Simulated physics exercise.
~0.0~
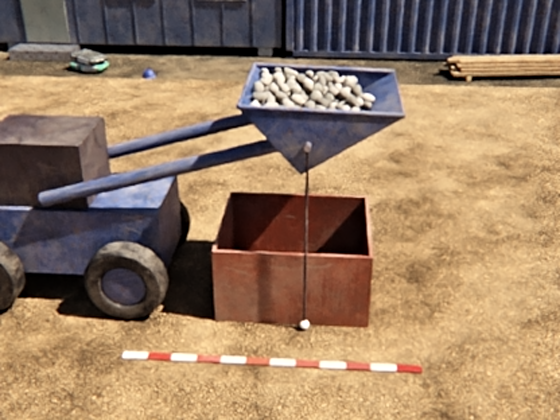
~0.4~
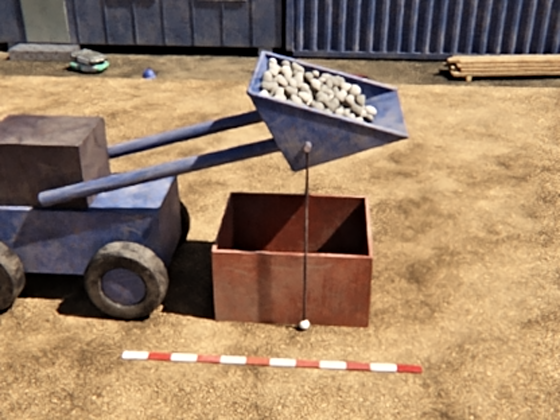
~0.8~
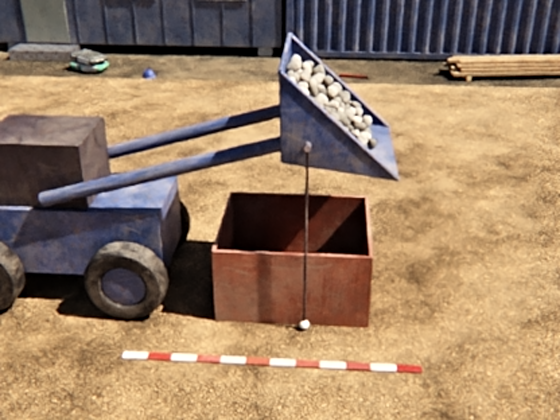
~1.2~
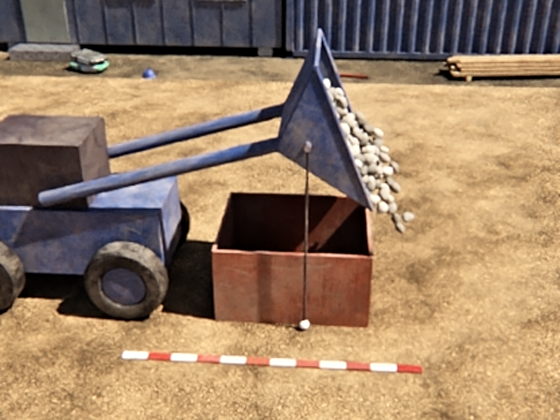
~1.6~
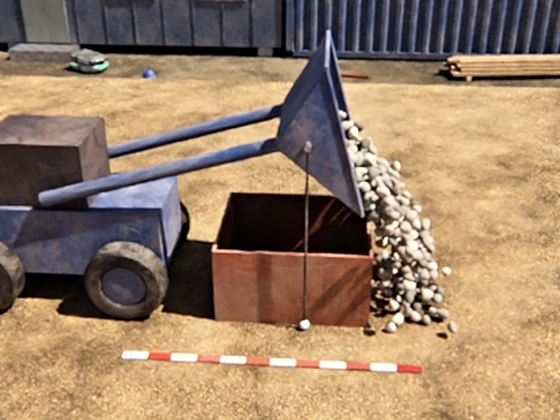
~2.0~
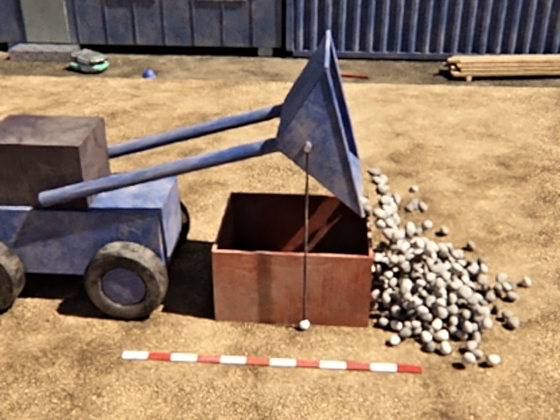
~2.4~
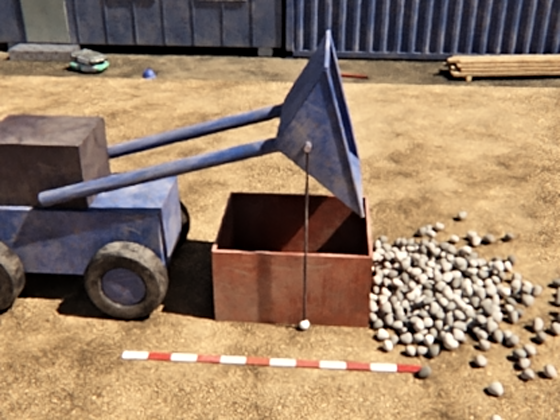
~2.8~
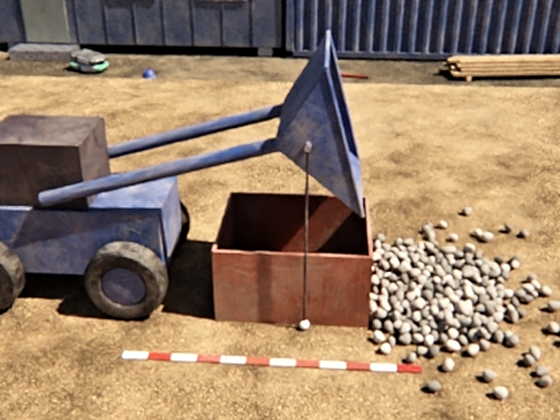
At the start, a blue loader on the left holds a bucket heaped with rounded grey stones above an open reddish-brown bin, with a red and white striped staff lying on the ground in front. The bucket tips steadily to the right, and the stones stay in it at first. As it steepens, they slide over the lower lip and pour down just beyond the bin's right side. The bucket stops at a steep tilt while the stones pile up and spread across the sandy ground. It ends empty, with the stones scattered to the right of the bin.
